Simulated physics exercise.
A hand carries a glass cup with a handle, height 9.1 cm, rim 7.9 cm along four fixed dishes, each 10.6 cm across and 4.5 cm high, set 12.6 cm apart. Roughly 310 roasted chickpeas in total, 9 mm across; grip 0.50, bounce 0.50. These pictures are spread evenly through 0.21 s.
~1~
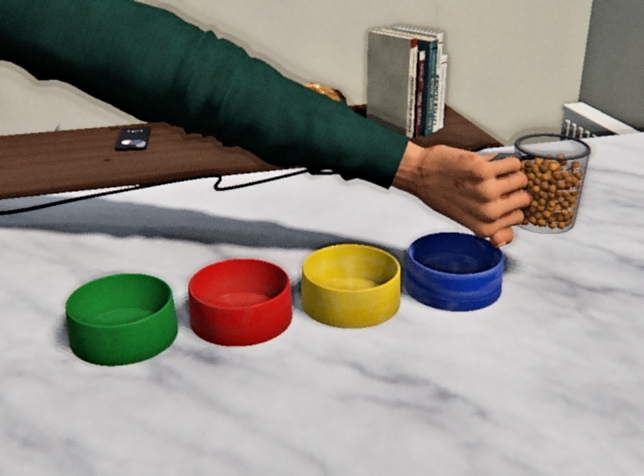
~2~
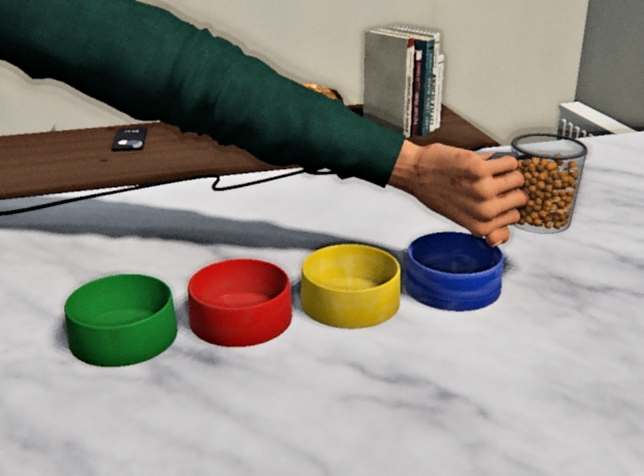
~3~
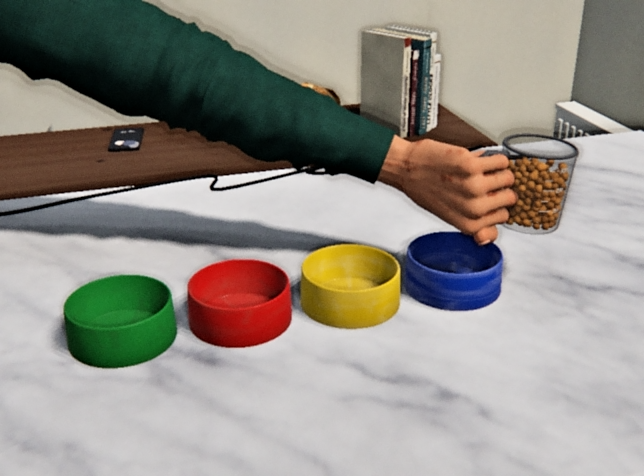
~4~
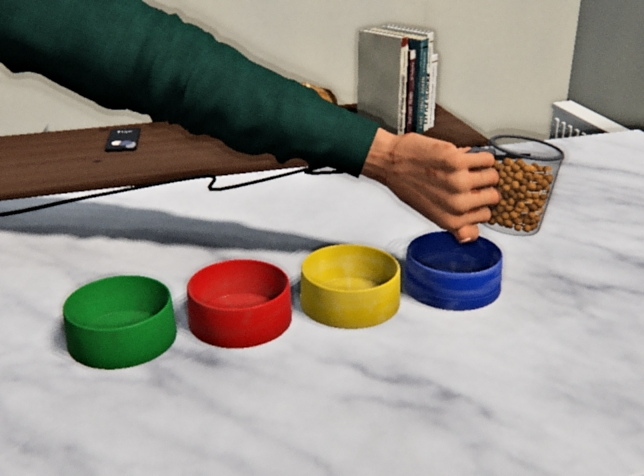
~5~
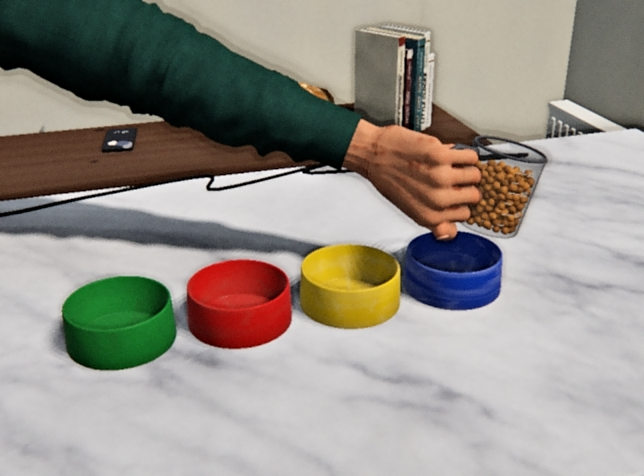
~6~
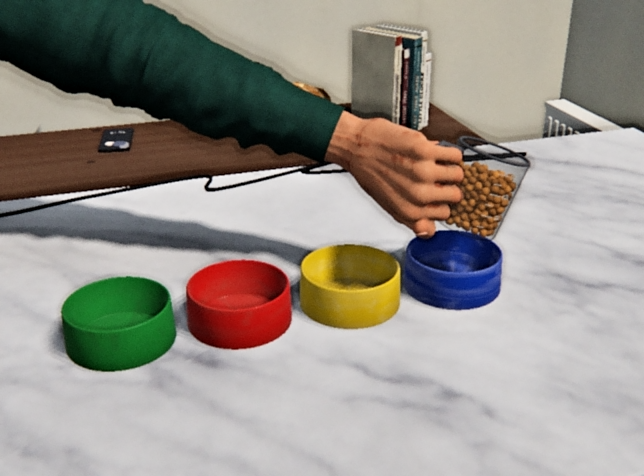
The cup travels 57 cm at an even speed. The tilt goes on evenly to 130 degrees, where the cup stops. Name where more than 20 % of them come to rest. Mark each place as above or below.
Marks: Red below, blue below, green above, yellow below, counter above.
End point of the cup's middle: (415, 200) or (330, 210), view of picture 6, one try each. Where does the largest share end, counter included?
Most lands at blue on the first run and at yellow on the second.
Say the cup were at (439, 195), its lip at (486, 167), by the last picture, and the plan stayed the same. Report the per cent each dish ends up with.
Red 0, blue 0, green 60, yellow 0.
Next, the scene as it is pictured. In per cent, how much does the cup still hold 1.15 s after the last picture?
Roughly 25 in a hundred.
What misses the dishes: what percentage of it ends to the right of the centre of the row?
Roughly 0 %.
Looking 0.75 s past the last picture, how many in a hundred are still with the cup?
Roughly 95 per cent, I'd say.
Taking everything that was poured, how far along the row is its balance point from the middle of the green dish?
Close to 3 cm, shifted leftward.
Then, 0.45 s after the last picture, tilt 72 degrees; cup holds 100 %.
Then, 0.75 s after the last picture, tilt 107 degrees; cup holds 95 %, red 5 %, green 5 %.
Then, 1.15 s after the last picture, tilt 130 degrees; cup holds 25 %, red 5 %, green 45 %.
In the end, red 5 %, blue 0 %, green 55 %, yellow 0 %, counter 40 %.
